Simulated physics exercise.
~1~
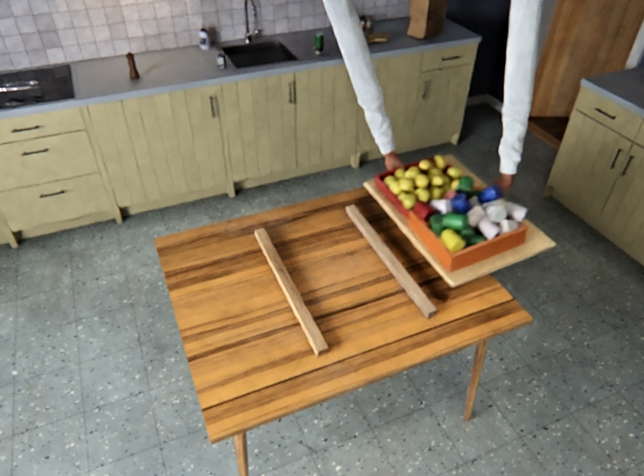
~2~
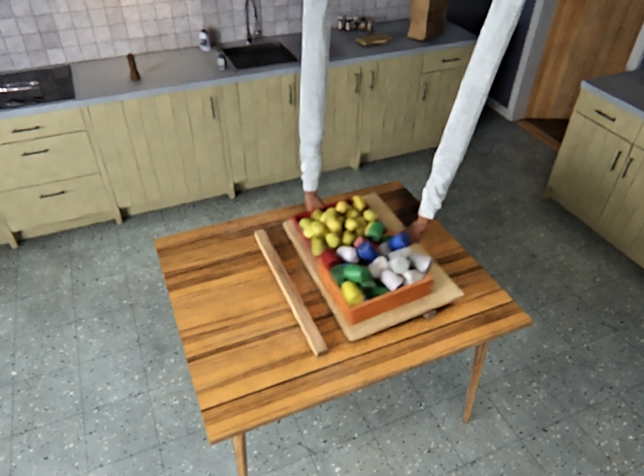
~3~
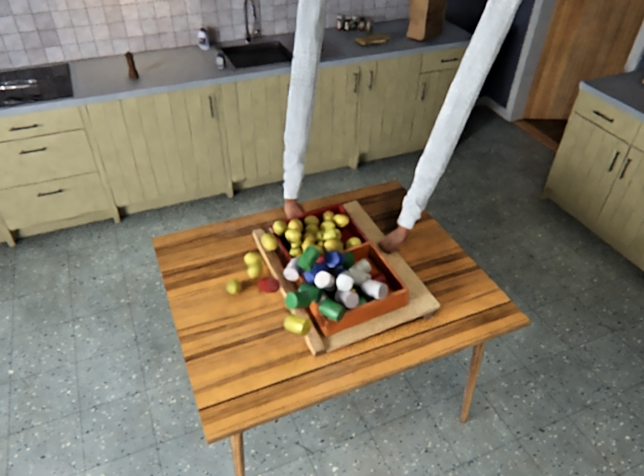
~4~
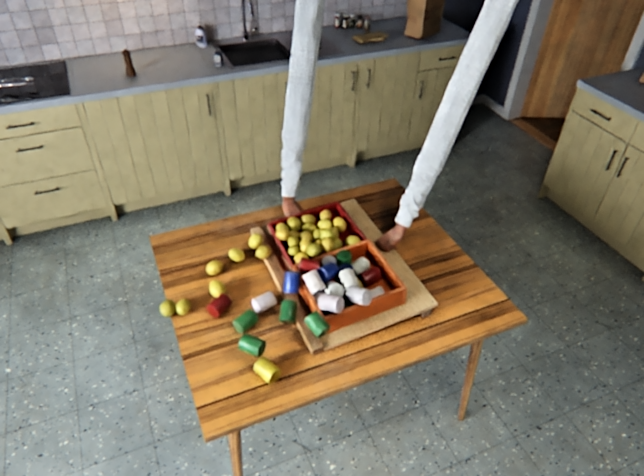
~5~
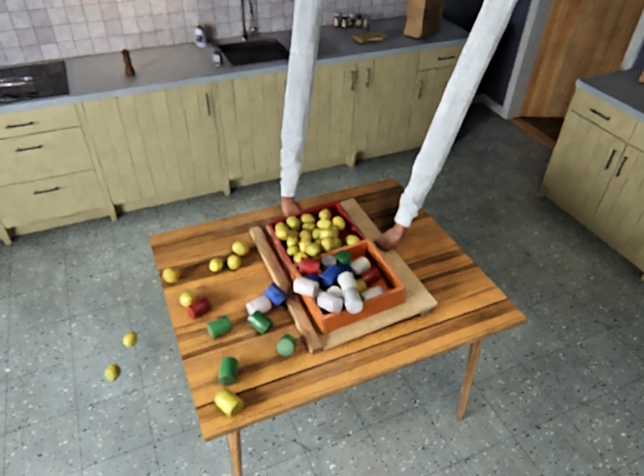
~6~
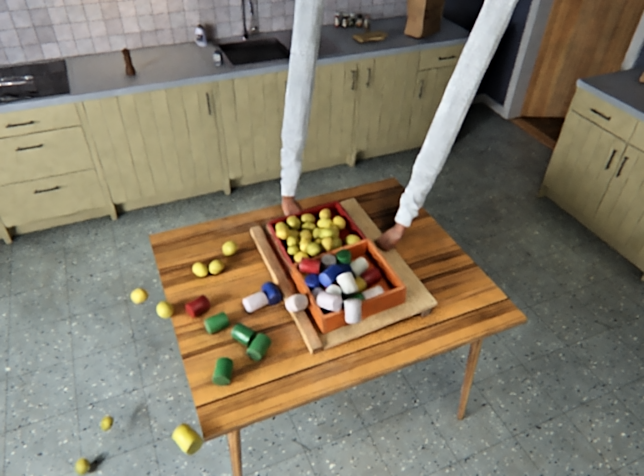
Two hands thrust a loaded board onto a table, spilling lemons and jars leftward.
